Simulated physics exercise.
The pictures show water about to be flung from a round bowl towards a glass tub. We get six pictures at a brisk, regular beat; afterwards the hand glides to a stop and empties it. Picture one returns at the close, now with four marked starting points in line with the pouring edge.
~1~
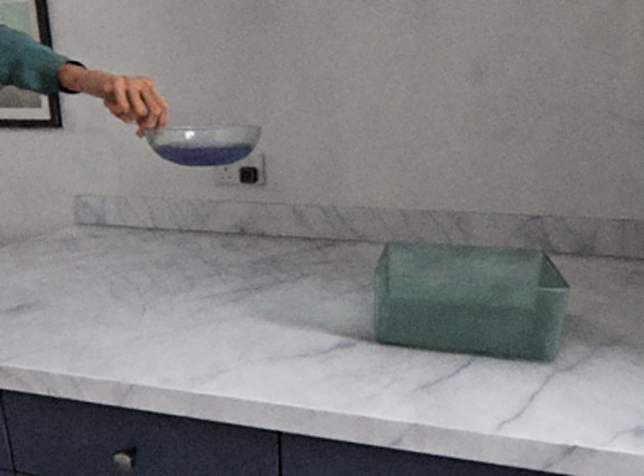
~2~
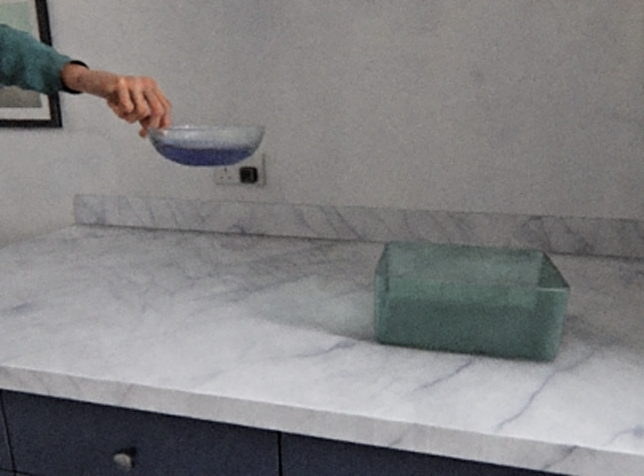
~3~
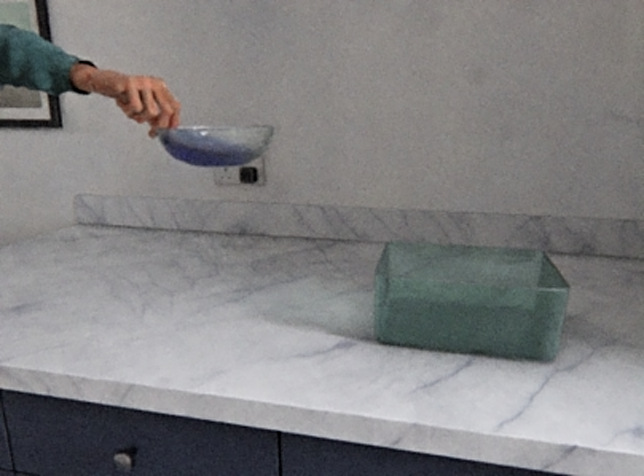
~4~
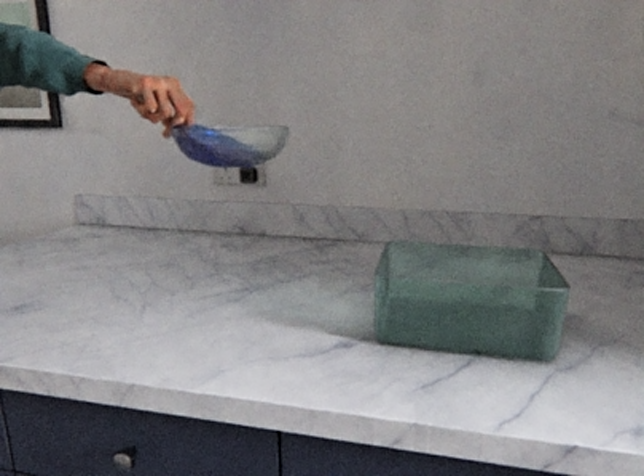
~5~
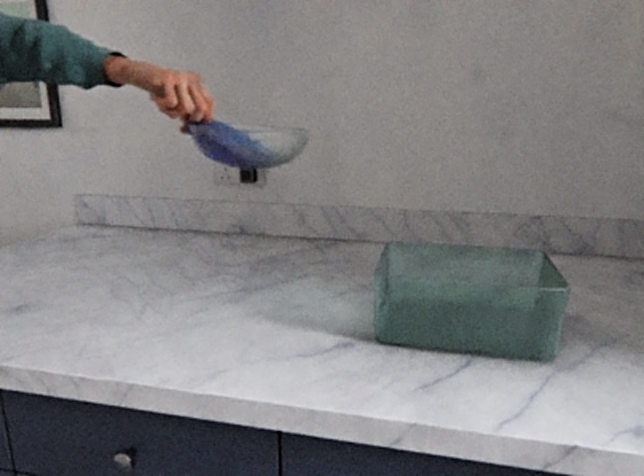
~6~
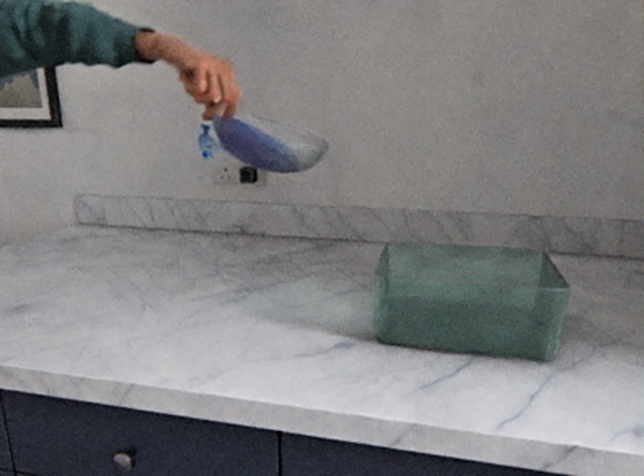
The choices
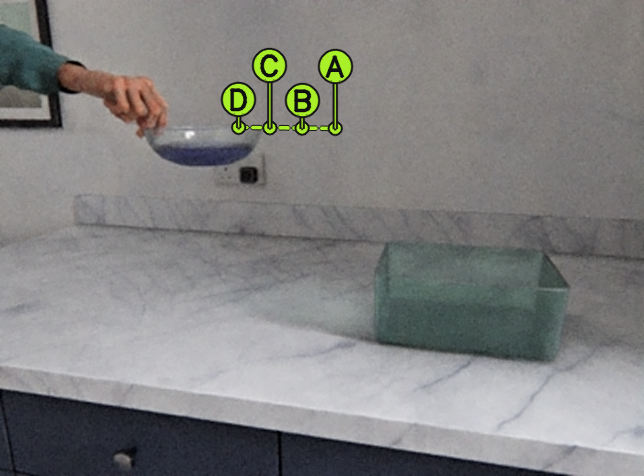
A hand in a green sleeve holds a clear round bowl of blue-purple liquid above a marble counter, left of a green glass tub, and moves it rightward. The liquid surges up the bowl's left side beneath the hand, then the bowl tilts down to the right as a small blue splash hangs outside its left rim.
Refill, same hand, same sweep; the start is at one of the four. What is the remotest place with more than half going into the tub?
That is dot D.
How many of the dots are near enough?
All of the four.
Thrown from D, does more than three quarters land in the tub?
No, it does not.
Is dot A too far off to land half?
No, that is safe.
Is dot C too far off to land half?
No, not at all.
In lime, A at (335, 128); B at (302, 128); C at (269, 127); D at (238, 127).
For dot A, about 78 % lands in the tub, 9 % falls short and 14 % goes beside or beyond.
For dot B, about 84 % lands in the tub, 13 % falls short and 3 % goes beside or beyond.
For dot C, about 77 % lands in the tub, 17 % falls short and 5 % goes beside or beyond.
For dot D, about 64 % lands in the tub, 26 % falls short and 10 % goes beside or beyond.
